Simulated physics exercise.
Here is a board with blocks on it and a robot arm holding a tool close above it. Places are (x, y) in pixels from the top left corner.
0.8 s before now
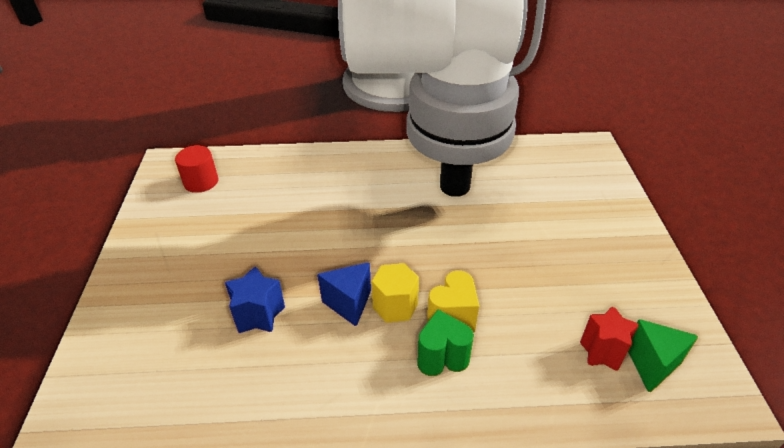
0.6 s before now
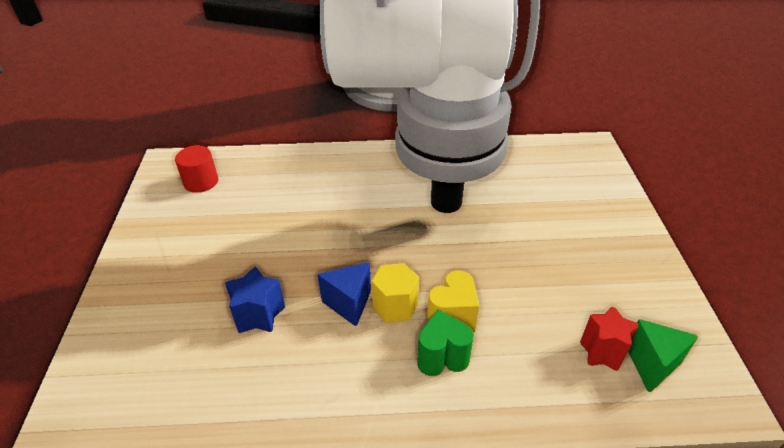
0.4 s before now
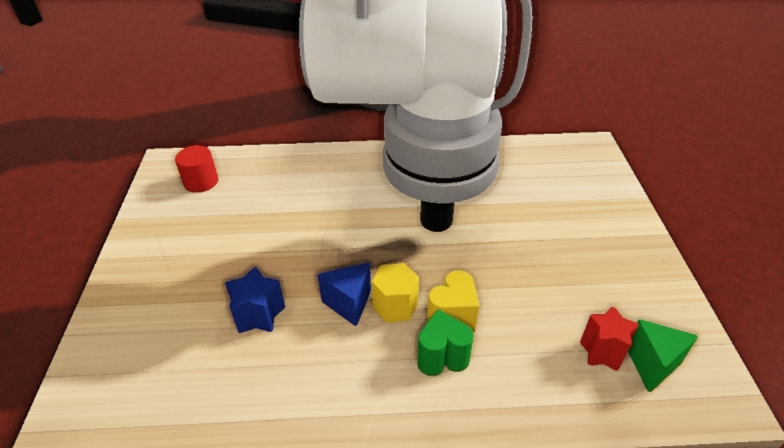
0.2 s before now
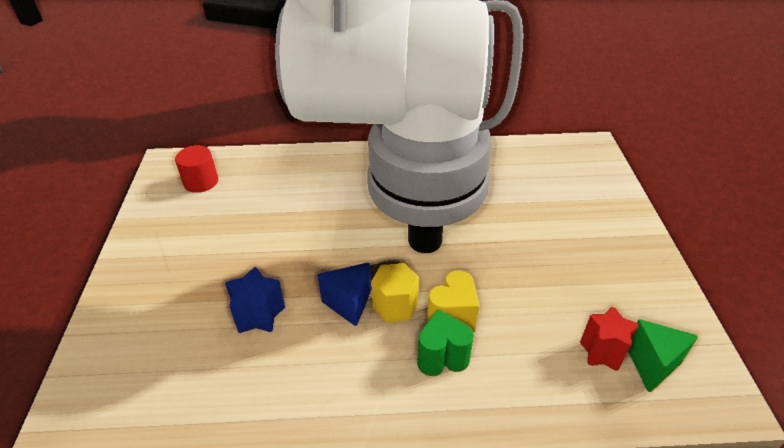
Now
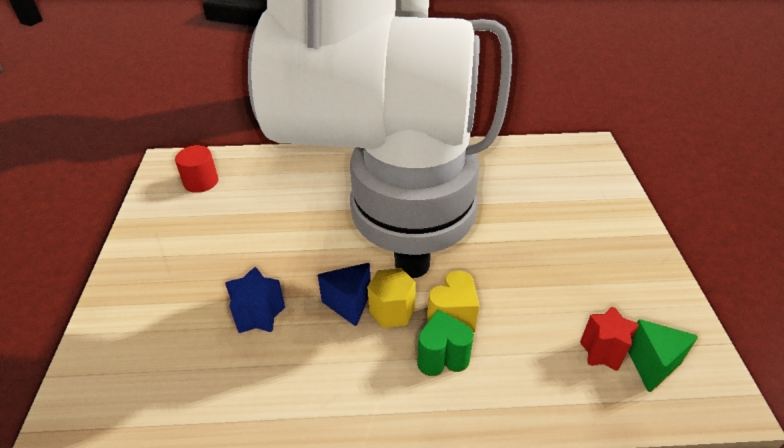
A robot arm moves its tool down the board and slightly nudges the yellow hexagonal block.
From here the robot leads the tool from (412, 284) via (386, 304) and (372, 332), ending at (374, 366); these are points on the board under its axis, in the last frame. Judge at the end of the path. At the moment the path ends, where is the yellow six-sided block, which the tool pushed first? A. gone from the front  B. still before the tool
B
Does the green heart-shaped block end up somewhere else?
Going by the path, no.
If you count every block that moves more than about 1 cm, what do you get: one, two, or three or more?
There will be one block displaced.
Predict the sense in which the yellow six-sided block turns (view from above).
Viewed from above, counterclockwise.
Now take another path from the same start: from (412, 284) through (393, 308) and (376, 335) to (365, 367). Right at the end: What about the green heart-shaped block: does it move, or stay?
It is untouched.
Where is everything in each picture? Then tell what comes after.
The first picture shows lower end of the tool at (455, 188), tops of blocks, blue triangular piece at (347, 278), yellow six-sided block at (395, 279), green heart-shaped block at (445, 331).
The second picture shows tool at (446, 204), blocks as before.
The third picture shows tool at (436, 222), blocks as before.
The fourth picture shows tool at (425, 243), blocks as before.
The fifth picture shows tool at (412, 267), blue triangular piece at (347, 278), yellow six-sided block at (392, 284), green heart-shaped block at (445, 331).
What follows on the original path. One third of the way, tool at (385, 287); yellow six-sided block at (373, 308), turned 30° anticlockwise.
Two thirds of the way, tool at (371, 316); yellow six-sided block at (362, 341), turned 45° anticlockwise.
At the end, tool at (373, 350); blue triangular piece not moved; yellow six-sided block at (358, 378), turned 30° anticlockwise; green heart-shaped block not moved.
